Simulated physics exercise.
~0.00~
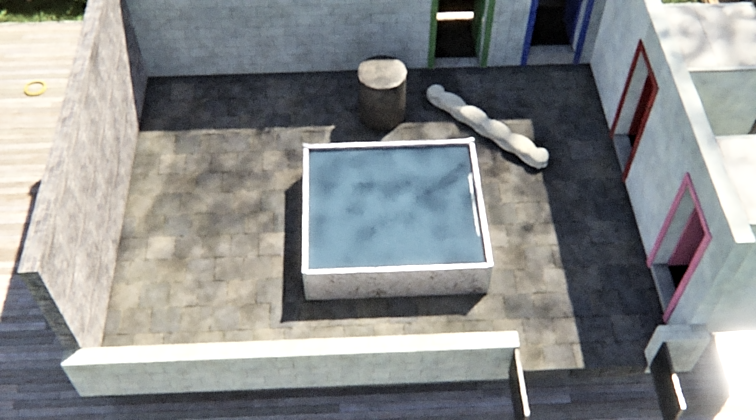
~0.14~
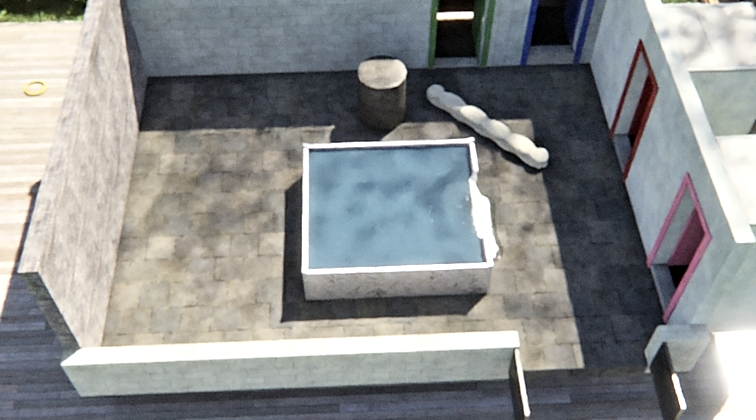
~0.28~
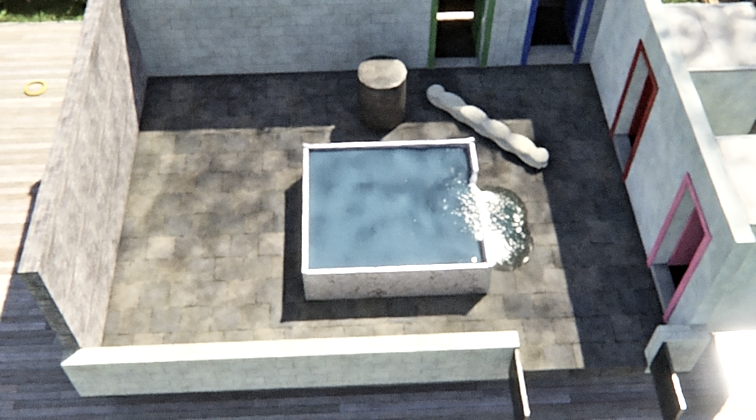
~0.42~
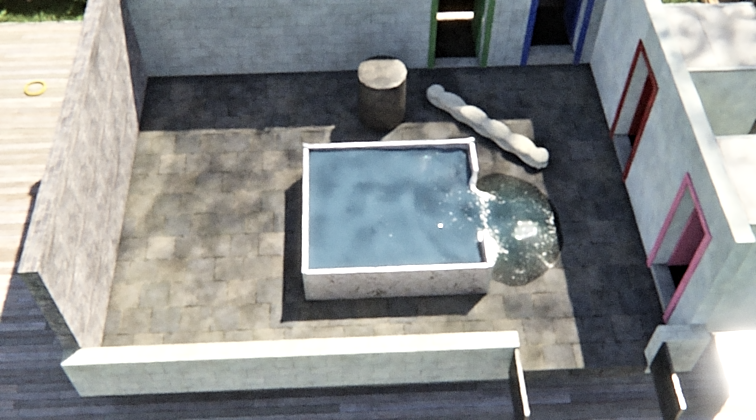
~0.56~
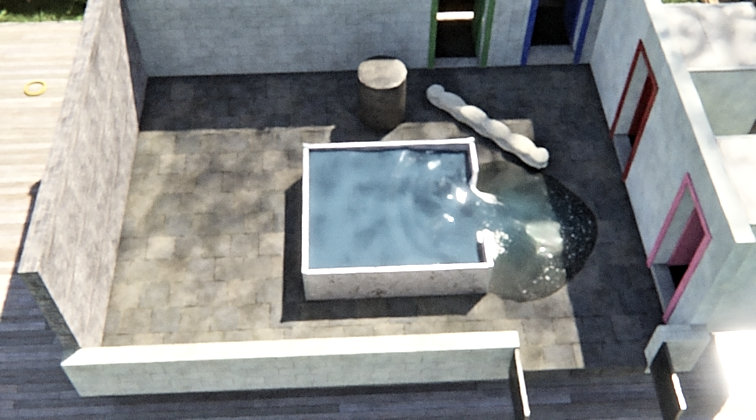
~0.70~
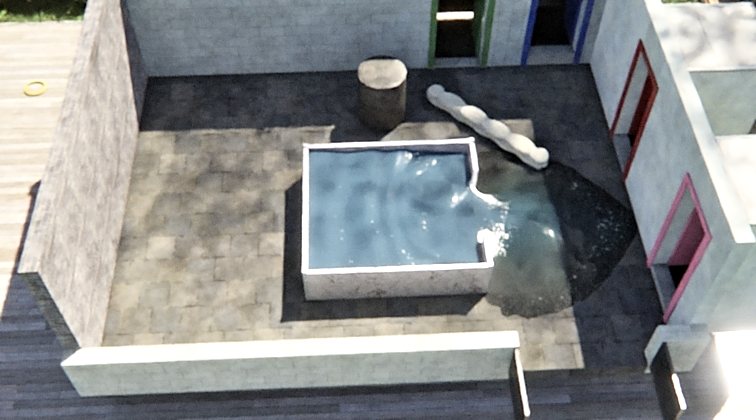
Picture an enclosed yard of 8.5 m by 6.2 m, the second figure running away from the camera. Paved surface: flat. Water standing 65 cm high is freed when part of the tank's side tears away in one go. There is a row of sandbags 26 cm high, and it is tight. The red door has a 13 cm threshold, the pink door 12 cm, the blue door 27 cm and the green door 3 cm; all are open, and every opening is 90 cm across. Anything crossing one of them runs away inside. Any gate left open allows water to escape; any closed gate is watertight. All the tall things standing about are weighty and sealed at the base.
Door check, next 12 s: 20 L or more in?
The red door overshoots the limit, the pink door overshoots the limit, the blue door undershoots the limit, the green door overshoots the limit.
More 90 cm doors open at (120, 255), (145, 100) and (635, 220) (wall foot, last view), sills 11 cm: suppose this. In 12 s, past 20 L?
In sequence the answers are less than that, less than that and more than that.
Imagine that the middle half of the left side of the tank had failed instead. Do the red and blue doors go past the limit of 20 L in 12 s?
Against that limit the red door gives a lower amount and the blue door gives a lower amount.
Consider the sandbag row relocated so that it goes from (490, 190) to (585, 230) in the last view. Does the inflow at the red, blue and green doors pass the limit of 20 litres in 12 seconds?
So red comes out low enough, blue comes out low enough and green comes out too high.
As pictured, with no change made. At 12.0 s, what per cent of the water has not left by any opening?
Around 66 percent of the water.
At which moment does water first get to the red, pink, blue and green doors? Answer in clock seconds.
Arrival times: Red 1.1 seconds, pink 1.0 seconds, blue 2.2 seconds, green 3.2 seconds.
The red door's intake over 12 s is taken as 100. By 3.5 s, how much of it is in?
Some 75 per cent by then.
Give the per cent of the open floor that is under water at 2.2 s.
25 %.
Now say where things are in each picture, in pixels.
In the first frame, the tank at (393, 206) is whole and still, 65 cm deep.
In the second frame, the front is at (493, 259), 0.7 m from the gap at (476, 218); 0.3 m2 of floor is under water; 65 cm left at the back of the tank.
In the third frame, the front is at (525, 254), 1.0 m from the gap at (475, 220); 1.1 m2 of floor is under water; 65 cm left at the back of the tank.
In the fourth frame, the front is at (557, 244), 1.4 m from the gap at (475, 220); 2.2 m2 of floor is under water; 65 cm left at the back of the tank.
In the fifth frame, the front is at (591, 219), 2.0 m from the gap at (475, 220); 3.7 m2 of floor is under water; 65 cm left at the back of the tank.
In the sixth frame, the front is at (633, 226), 2.6 m from the gap at (476, 219); 5.4 m2 of floor is under water; 65 cm left at the back of the tank.
After 1.4 s water covers 20 % of the floor and is deepest (40 cm) near (484, 229); red door 22 cm at the sill, 1 L in, pink door 22 cm at the sill, 2 L in, blue door not reached, green door not reached.
After 2.2 s water covers 25 % of the floor and is deepest (42 cm) near (670, 339); red door 28 cm at the sill, 39 L in, pink door 26 cm at the sill, 40 L in, blue door not reached, green door not reached.
After 3.5 s water covers 35 % of the floor and is deepest (32 cm) near (673, 349); red door 22 cm at the sill, 111 L in, pink door 24 cm at the sill, 115 L in, blue door 22 cm at the sill, 0 L in, green door 4 cm at the sill, 0 L in.
After 7.0 s water covers 65 % of the floor and is deepest (18 cm) near (670, 339); red door 13 cm at the sill, 148 L in, pink door 16 cm at the sill, 202 L in, blue door 16 cm at the sill, 0 L in, green door 10 cm at the sill, 26 L in.
After 12.0 s water covers 90 % of the floor and is deepest (14 cm) near (553, 68); red door 9 cm at the sill, 149 L in, pink door 10 cm at the sill, 210 L in, blue door 13 cm at the sill, 0 L in, green door 10 cm at the sill, 146 L in.
